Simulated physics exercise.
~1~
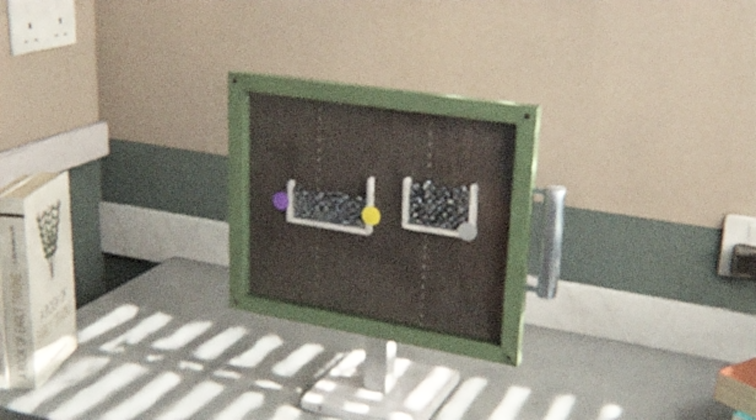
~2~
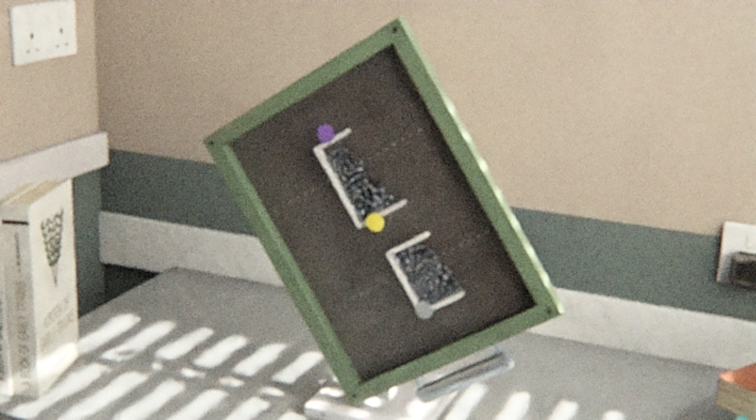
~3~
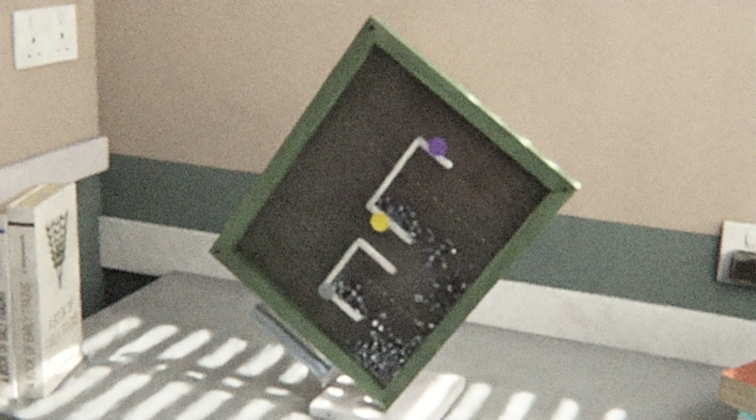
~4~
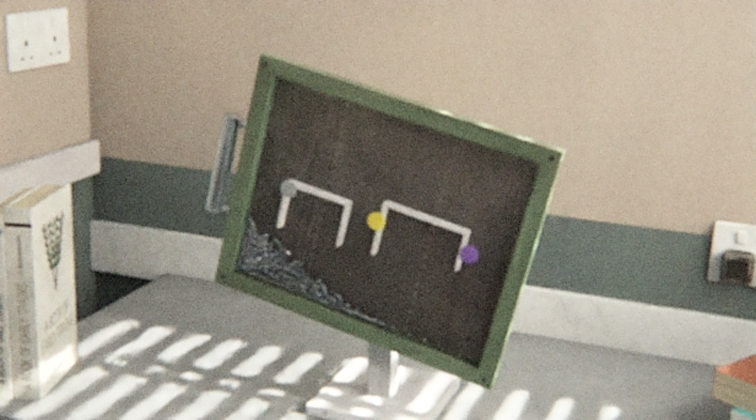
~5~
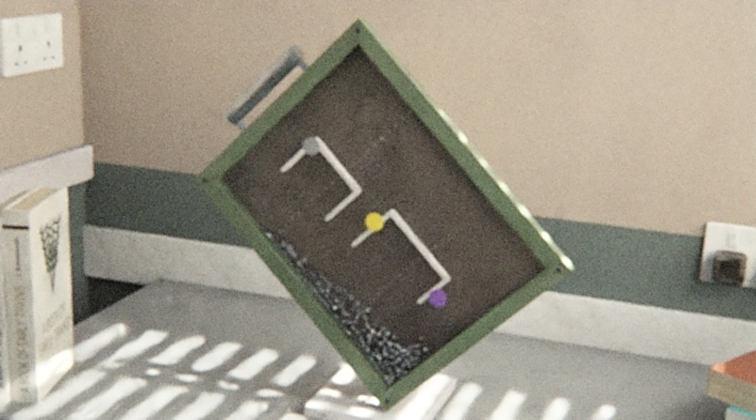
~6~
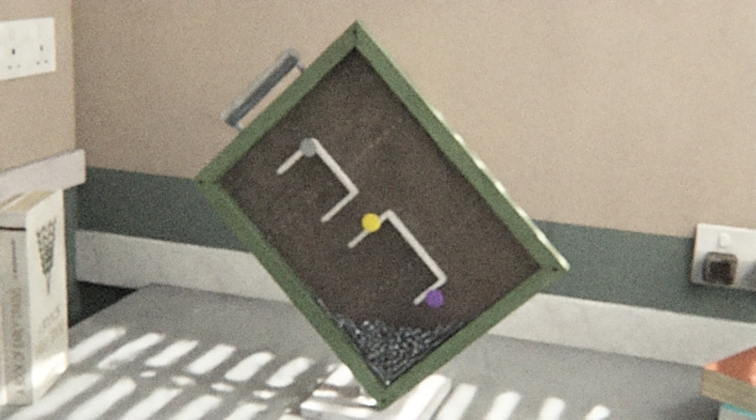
On a grey tabletop streaked with sunlight, a green-framed case on a stand turns clockwise past upside down, spilling small beads from two pale trays marked with coloured dots; the beads slide along the walls and finally lie heaped in the lowest corner, the case tilted.
